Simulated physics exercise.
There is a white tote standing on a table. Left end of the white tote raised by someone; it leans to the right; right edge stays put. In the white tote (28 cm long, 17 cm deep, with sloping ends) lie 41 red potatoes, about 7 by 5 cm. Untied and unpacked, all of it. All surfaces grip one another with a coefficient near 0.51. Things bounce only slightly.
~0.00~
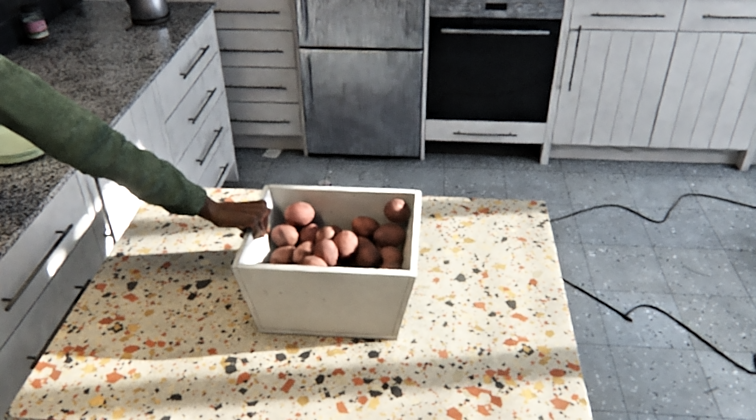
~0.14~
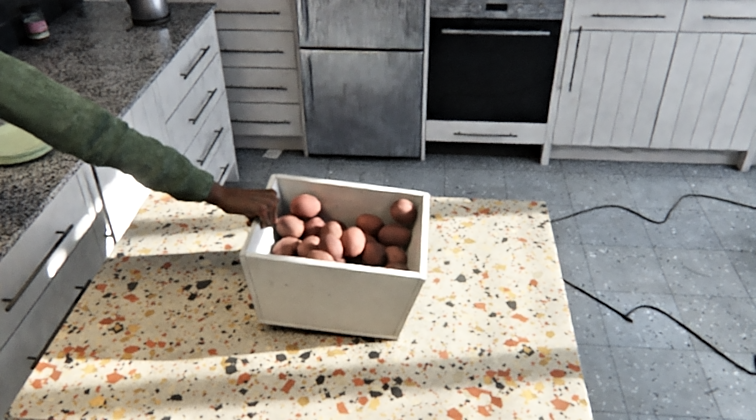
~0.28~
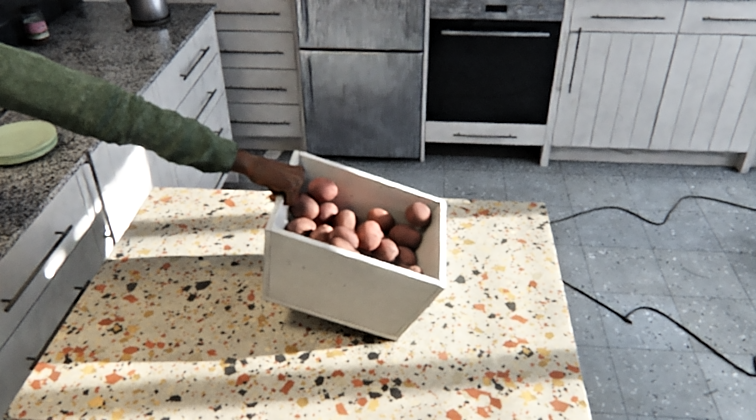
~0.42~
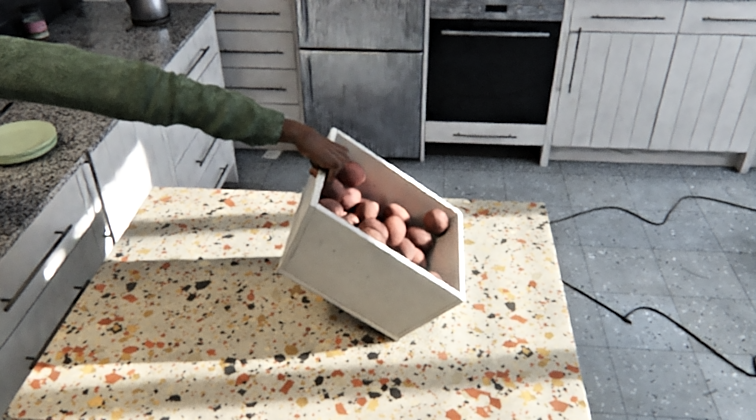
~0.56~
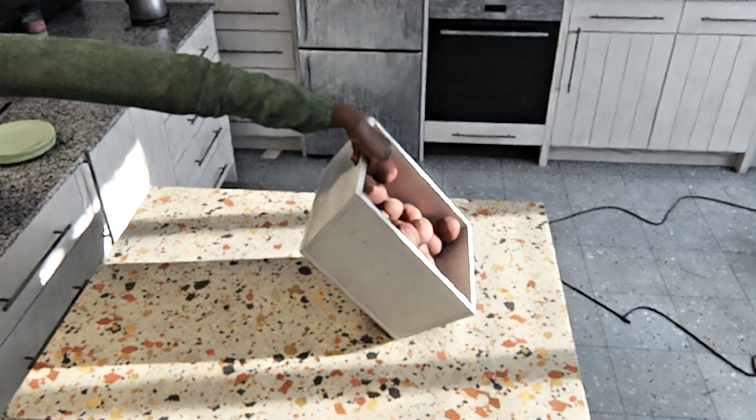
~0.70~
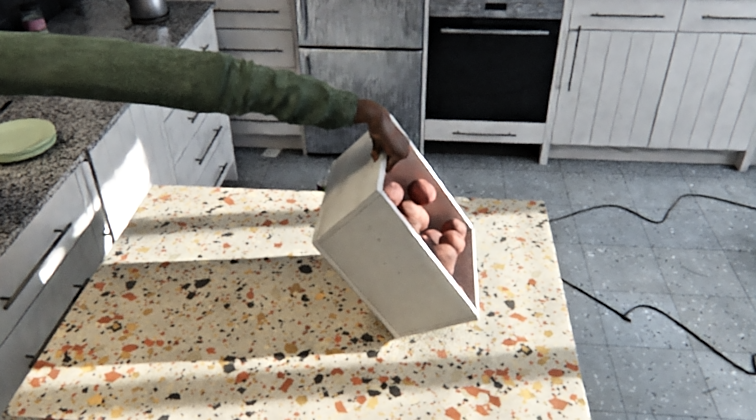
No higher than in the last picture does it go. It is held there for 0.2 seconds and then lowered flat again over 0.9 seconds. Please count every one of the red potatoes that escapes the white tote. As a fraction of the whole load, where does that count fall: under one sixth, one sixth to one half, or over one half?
It is going to drop under one in six of its pieces.
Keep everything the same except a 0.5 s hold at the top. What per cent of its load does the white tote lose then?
In that case the white tote sheds 0 percent of its load.
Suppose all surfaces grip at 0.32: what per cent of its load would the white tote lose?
In that case the white tote sheds 0 per cent of its load.
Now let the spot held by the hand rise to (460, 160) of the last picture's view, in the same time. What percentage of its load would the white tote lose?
Then white tote 30 per cent.
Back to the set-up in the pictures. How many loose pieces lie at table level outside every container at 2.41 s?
The number is some 1.
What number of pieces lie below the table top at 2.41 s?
About 0.
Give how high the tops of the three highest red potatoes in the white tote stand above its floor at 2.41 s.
That is close to 17 centimetres.
After 0.97 s, tilt 55°; the white tote is down by 1 of 41.
After 1.31 s, tilt 32°; the white tote is down by 1 of 41.
After 1.79 s, tilt 0°; the white tote is down by 1 of 41.
Outcome (at 2.41 s), the white tote is down by 1 of 41. Asked share, 1 of 41, 2 per cent.
